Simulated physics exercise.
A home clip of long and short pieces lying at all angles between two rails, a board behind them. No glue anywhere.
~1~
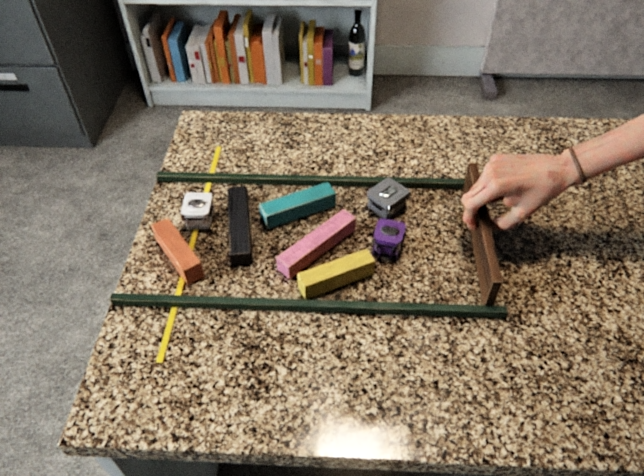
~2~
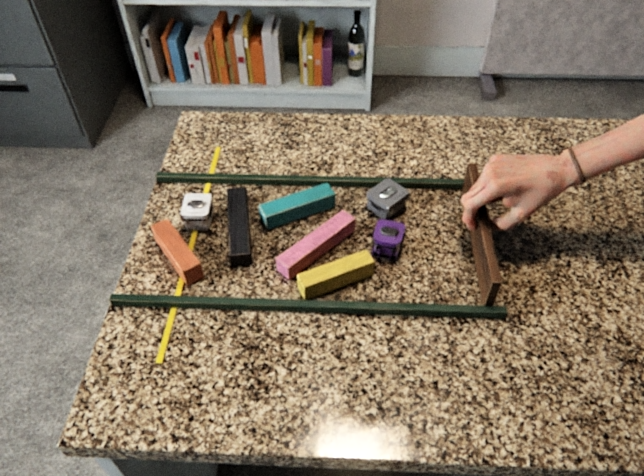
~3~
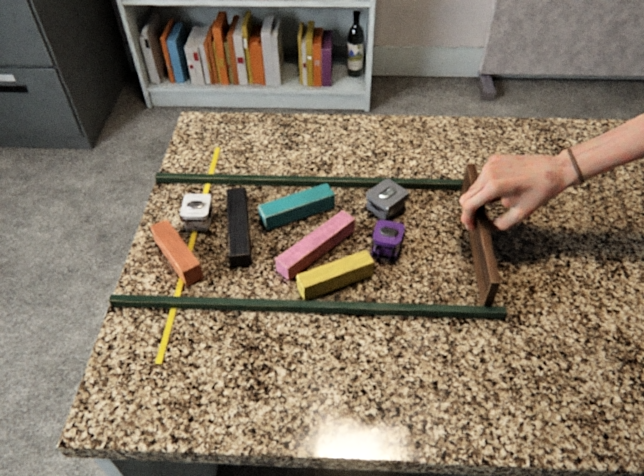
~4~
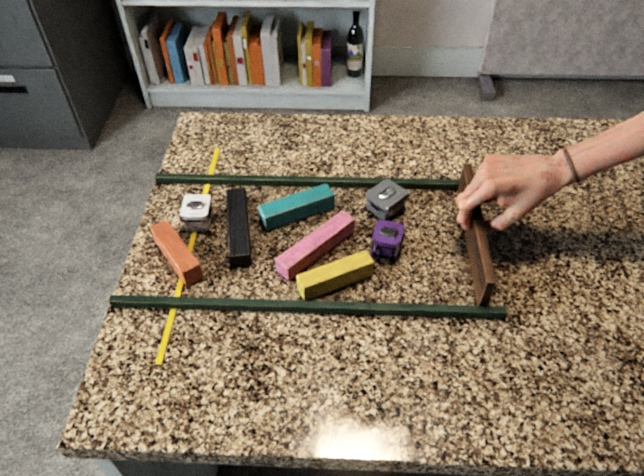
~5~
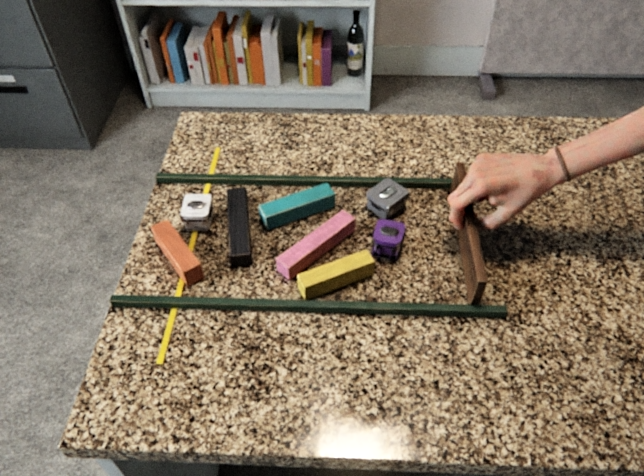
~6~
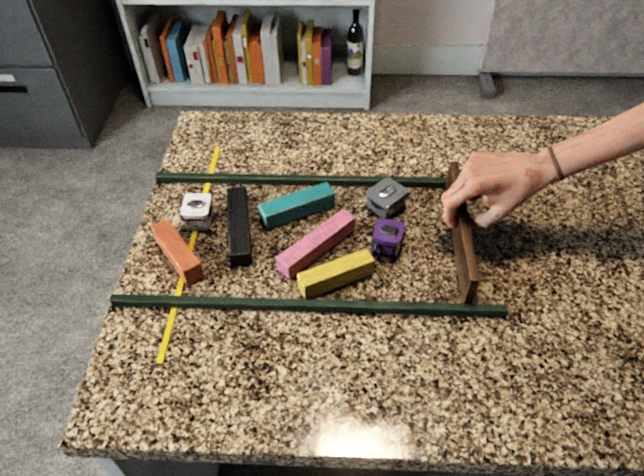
Wooden board held by a hand sliding slightly left between two green rails, with the scattered coloured bars and small cases staying still.
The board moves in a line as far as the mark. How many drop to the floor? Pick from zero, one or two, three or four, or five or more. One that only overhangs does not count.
In the end the number that fall off is three or four.
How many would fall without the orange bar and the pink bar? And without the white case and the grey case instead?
It would be 1 and 2.
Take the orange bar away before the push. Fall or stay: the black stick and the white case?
The black stick is lost; the white case drops off.
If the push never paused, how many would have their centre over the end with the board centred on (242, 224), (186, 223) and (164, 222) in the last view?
The counts: 0, 3 and 5.
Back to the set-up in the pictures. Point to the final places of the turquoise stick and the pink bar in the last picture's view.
The turquoise stick at (156, 202), the pink bar at (142, 242).
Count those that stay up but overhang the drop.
3 of them.
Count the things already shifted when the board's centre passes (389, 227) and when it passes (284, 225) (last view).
First 2, then 8.
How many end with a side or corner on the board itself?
That makes 3.
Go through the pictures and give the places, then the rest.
The first frame shows orange bar (177, 250); white case (199, 212); black stick (239, 224); board (480, 230); tape (194, 236).
The second frame shows white case (198, 212); turquoise stick (298, 206).
The third frame shows black stick (239, 225); pink bar (317, 244).
The fourth frame shows orange bar (176, 252); purple case (388, 240).
The fifth frame shows white case (198, 213); grey case (387, 200).
The sixth frame shows orange bar (177, 251); white case (198, 212); black stick (239, 224); board (460, 229); tape (194, 236).
Early on, none off yet; orange bar at rest near (177, 251); white case at rest near (198, 212); black stick at rest near (239, 224).
A while later, none off yet; orange bar at rest near (177, 251); white case at rest near (198, 212); black stick travelled a little near (220, 226).
Further along, none off yet; orange bar travelled about its own width near (121, 255); white case travelled well along near (138, 209); black stick travelled about its own width near (157, 223).
Finally, the number that fall off is three or four; lost, black stick, white case and orange bar.
